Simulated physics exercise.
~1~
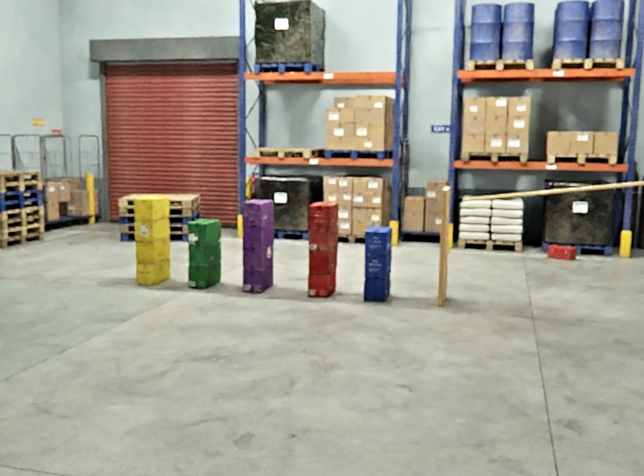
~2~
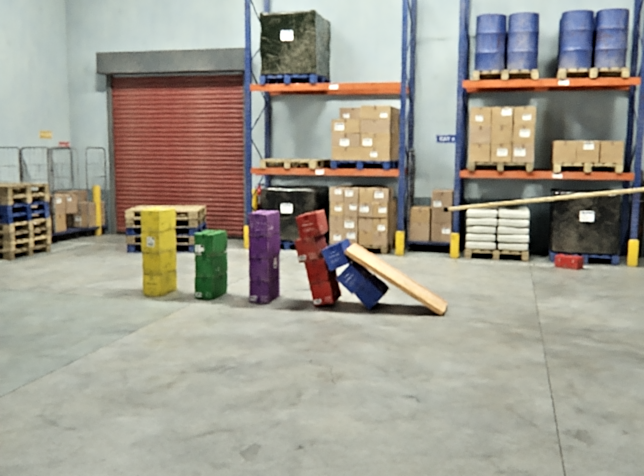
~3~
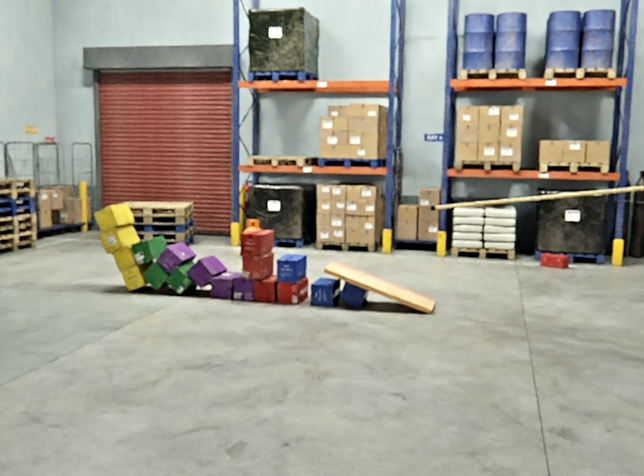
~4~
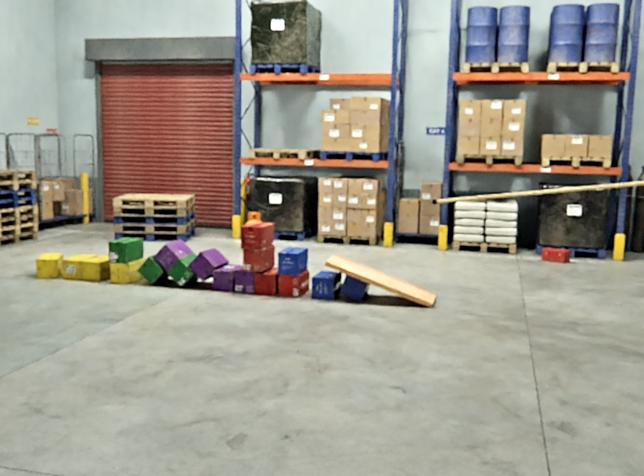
Tall racks holding cartons and blue drums stand behind a concrete warehouse floor, beside a closed red roller door, seen from the front in a slightly swaying view. Five columns of taped cartons stand in a row, yellow, green, purple, red and blue from left to right, with an upright wooden board at the right end. The board tips left into the blue column, which buckles against the red one. The collapse runs leftward through purple and green to yellow, which topples last. Cartons finally lie strewn along the floor, a few red ones still stacked, the board resting aslant.
